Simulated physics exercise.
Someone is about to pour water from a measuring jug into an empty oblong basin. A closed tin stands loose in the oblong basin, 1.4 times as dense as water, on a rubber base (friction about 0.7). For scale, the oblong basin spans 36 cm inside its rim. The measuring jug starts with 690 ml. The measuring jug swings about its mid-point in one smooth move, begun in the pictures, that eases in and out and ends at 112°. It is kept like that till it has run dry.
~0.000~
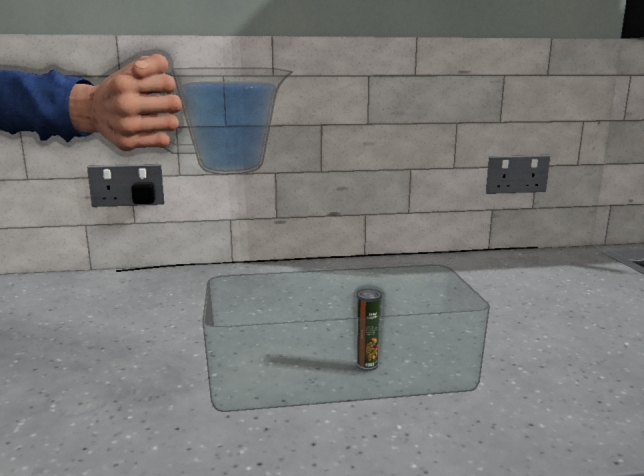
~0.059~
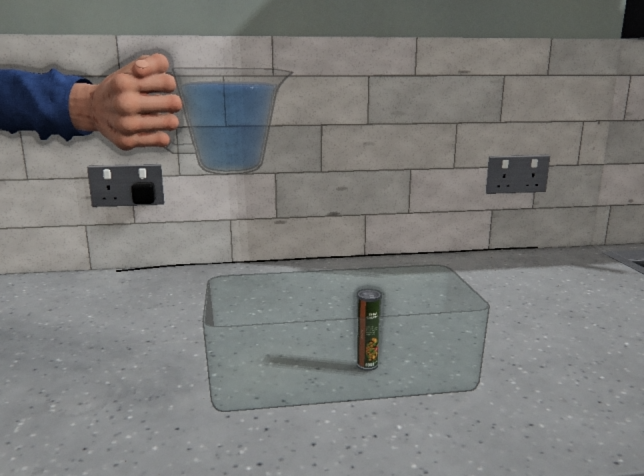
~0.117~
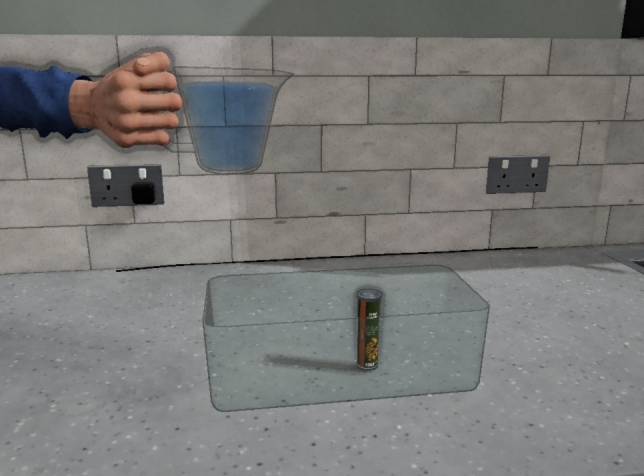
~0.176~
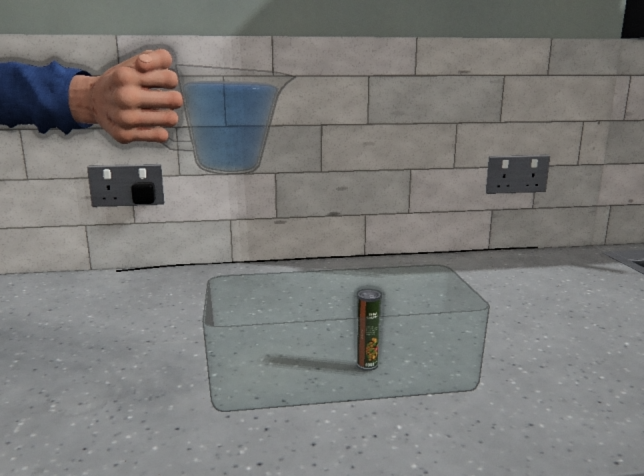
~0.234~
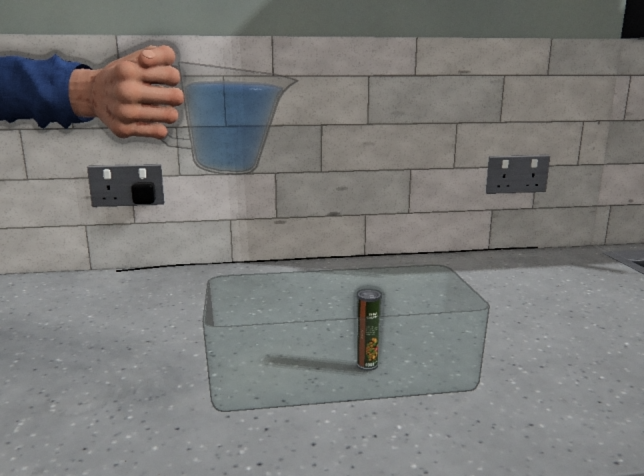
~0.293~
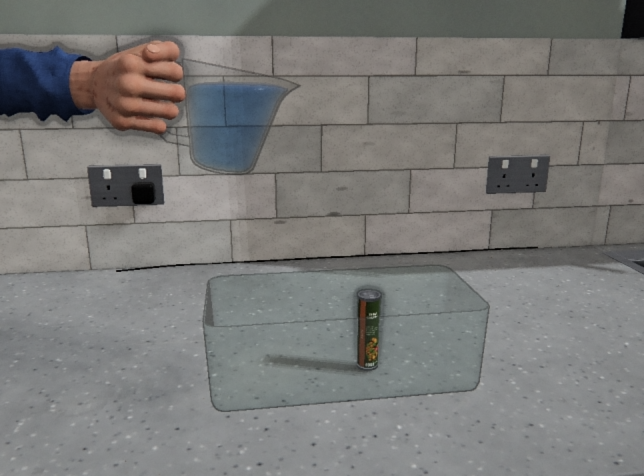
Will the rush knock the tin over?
The tin goes over.
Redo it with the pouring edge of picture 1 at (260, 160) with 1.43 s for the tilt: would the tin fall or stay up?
Then it remains upright.
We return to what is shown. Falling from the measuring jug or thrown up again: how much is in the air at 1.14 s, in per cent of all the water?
About 22 per cent.
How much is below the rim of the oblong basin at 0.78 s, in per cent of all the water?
Near 7 in a hundred.
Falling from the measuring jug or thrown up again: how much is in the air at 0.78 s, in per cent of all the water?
Some 26 per cent.
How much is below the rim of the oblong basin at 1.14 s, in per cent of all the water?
Near 68 in a hundred.
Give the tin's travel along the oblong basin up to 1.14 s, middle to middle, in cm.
About 1 cm.
After 0.78 s the tilt is 64° and 68 per cent is still to pour; the tin stands where it began.
After 1.14 s the tilt is 101° and 10 per cent is still to pour; the tin stands 1 cm from where it began.
After 1.52 s the tilt is 112° and 0 per cent is still to pour; the tin lies on its side.
After 1.93 s the tilt is 112° and 0 per cent is still to pour; the tin lies on its side.
In the end the tin lies on its side.
